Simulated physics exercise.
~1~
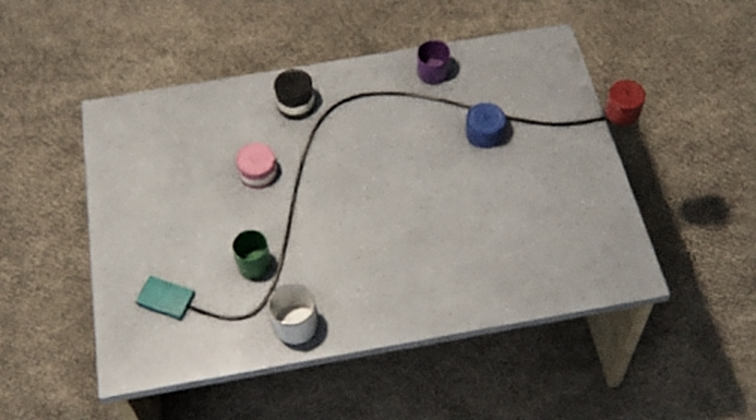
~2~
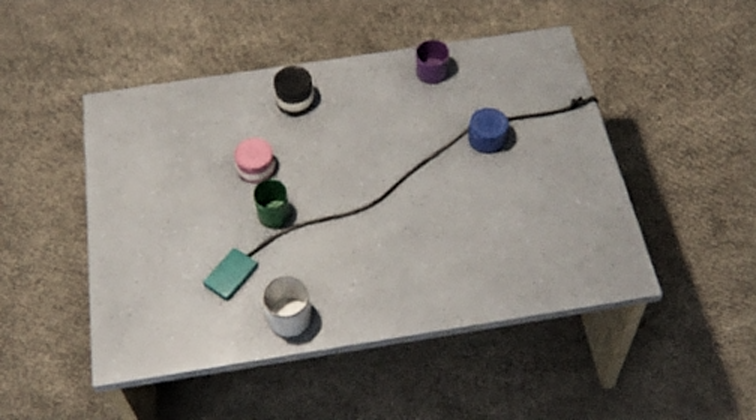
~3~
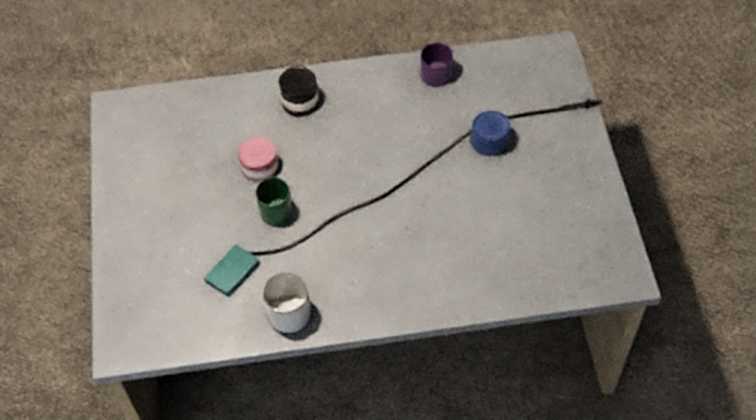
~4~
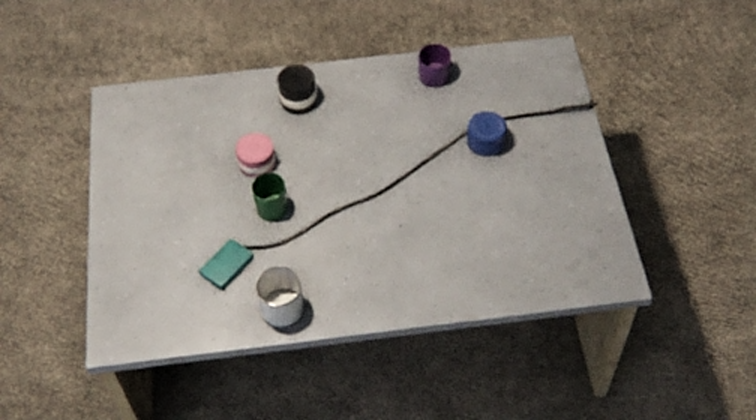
A grey desk held several cups and tins, with a thin dark cable linking a teal phone to a red speaker, which dropped off the right edge, pulling the phone and green cup rightward before everything settled with the cable trailing over the edge.
